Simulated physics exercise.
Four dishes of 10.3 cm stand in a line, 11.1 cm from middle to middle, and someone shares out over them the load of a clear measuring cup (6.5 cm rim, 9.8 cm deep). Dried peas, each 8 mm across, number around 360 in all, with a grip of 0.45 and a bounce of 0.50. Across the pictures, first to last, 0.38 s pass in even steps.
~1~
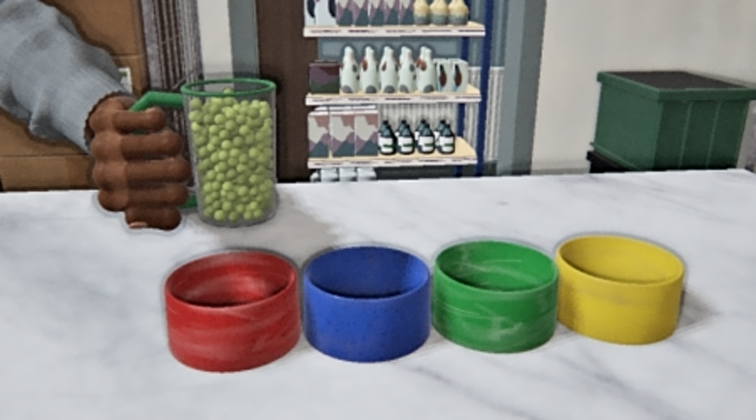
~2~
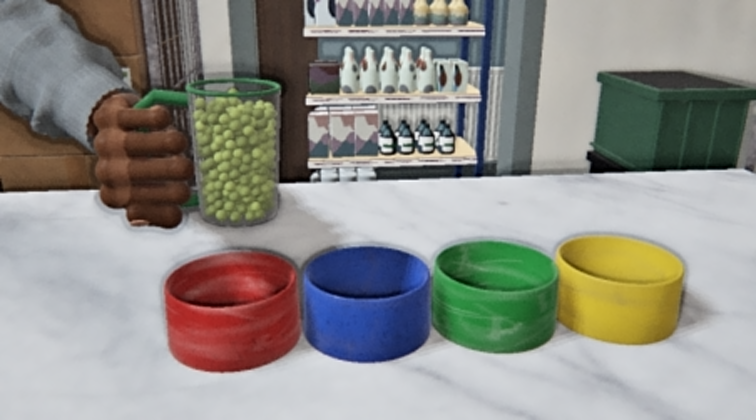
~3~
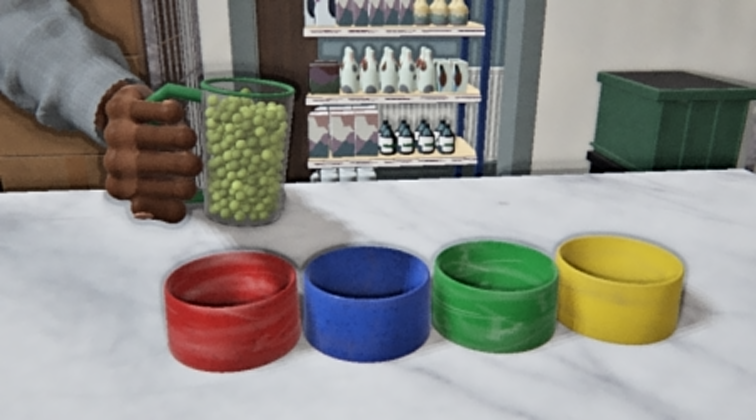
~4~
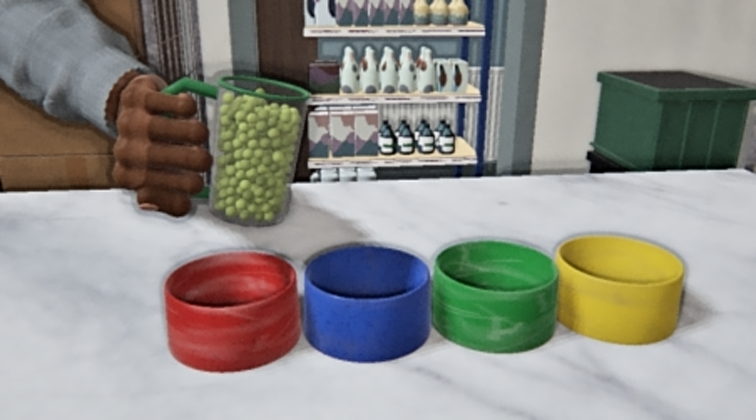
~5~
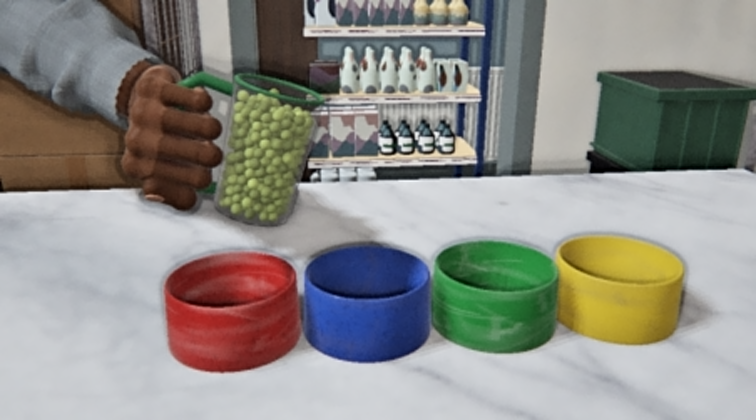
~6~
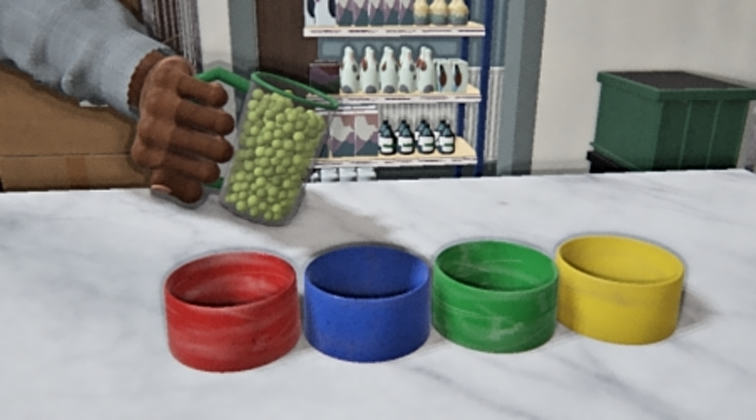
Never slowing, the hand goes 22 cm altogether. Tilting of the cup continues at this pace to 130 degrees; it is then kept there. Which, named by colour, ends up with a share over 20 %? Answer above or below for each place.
Red: Below, blue: Below, green: Above, yellow: Below, counter: Below.
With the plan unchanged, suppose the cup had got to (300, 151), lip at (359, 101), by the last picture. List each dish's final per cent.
Red: 0 / blue: 0 / green: 10 / yellow: 80.
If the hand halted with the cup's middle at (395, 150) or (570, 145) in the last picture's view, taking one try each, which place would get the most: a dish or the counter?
Green; green.
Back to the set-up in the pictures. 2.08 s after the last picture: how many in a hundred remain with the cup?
I'd say close to 0 per cent.
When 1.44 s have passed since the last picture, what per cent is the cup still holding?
55 %.
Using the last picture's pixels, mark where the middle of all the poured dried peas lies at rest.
Centre at rest: Approx. (512, 301) px.
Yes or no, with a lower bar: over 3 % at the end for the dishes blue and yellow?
Blue: False, yellow: True.
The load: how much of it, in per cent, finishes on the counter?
The figure is about 10 percent.
Then, 0.86 s after the last picture, tilt 78 degrees; cup holds 100 %.
Then, 1.44 s after the last picture, tilt 116 degrees; cup holds 55 %, green 40 %.
Then, 2.08 s after the last picture, tilt 130 degrees; cup holds 0 %, green 80 %, yellow 10 %.
In the end, red 0 %, blue 0 %, green 80 %, yellow 10 %, counter 10 %.
